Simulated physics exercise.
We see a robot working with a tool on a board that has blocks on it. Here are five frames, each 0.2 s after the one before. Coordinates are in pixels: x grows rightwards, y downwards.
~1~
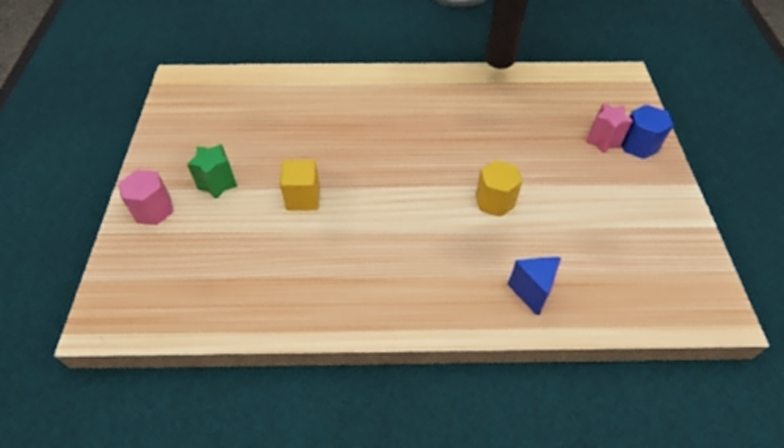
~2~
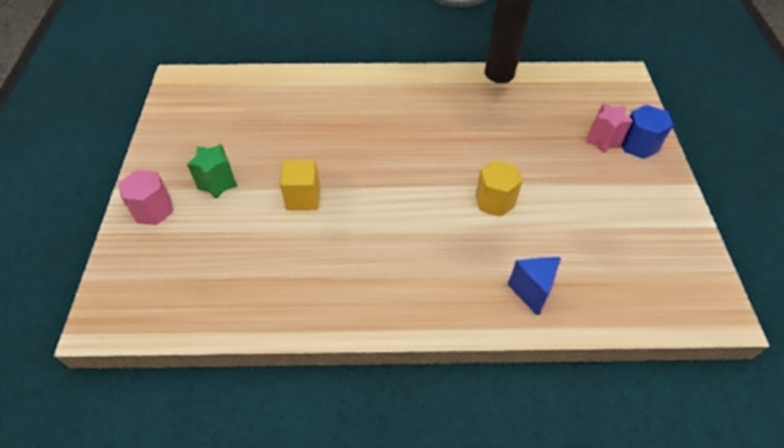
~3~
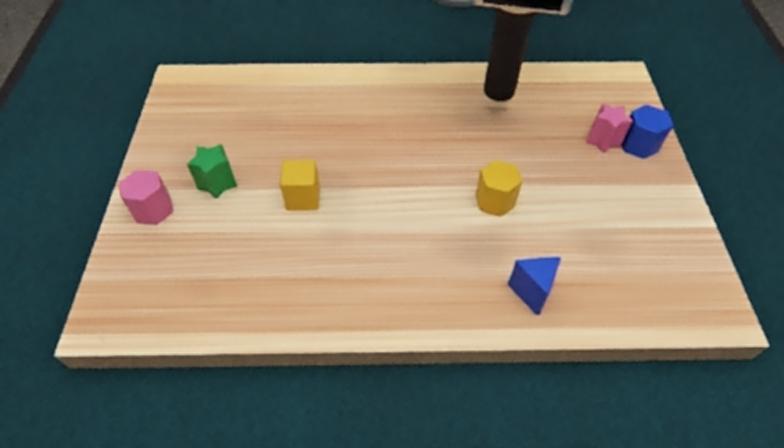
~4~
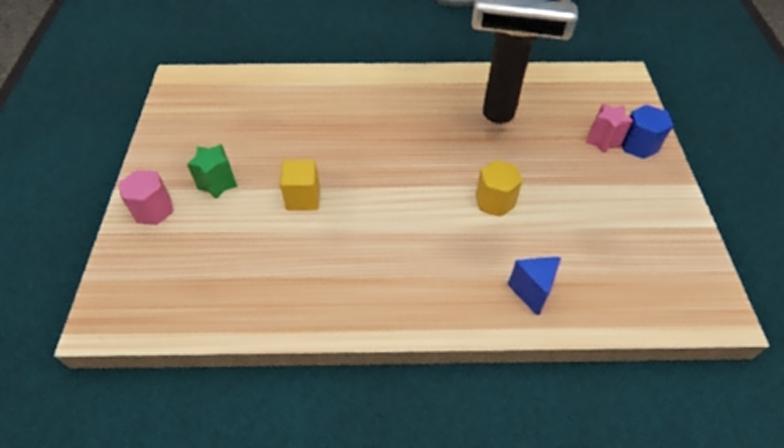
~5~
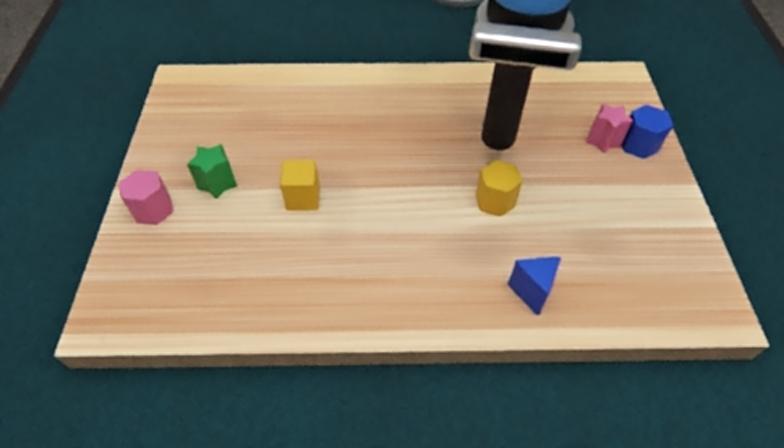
A dark rod-shaped tool enters from the top edge of a wooden board and moves steadily down toward the yellow six-sided block, with more of the robot arm coming into view behind it. By the end its tip is just above that block, while all the scattered colored blocks stay still.
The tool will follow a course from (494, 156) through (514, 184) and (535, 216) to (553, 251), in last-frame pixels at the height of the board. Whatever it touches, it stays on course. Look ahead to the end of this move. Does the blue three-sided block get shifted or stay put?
By then it is still where it was.
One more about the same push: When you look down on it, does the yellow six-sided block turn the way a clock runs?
The answer is yes.
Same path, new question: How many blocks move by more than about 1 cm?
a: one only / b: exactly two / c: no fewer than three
Choice a: One only.
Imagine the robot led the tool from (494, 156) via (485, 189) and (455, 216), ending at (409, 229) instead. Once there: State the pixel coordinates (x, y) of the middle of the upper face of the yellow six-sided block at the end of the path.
If I read the scene right, the answer is (502, 206).
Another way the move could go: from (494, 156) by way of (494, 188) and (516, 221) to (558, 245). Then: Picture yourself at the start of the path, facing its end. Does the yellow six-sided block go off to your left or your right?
It slides rightward.
On the path given first. One third of the way, tool at (520, 169); yellow six-sided block at (502, 181), turned 20° clockwise.
Two thirds of the way, tool at (541, 200); yellow six-sided block at (503, 191), turned 55° clockwise.
At the end, tool at (560, 236); yellow six-sided block at (503, 191), turned 55° clockwise; blue three-sided block not moved.
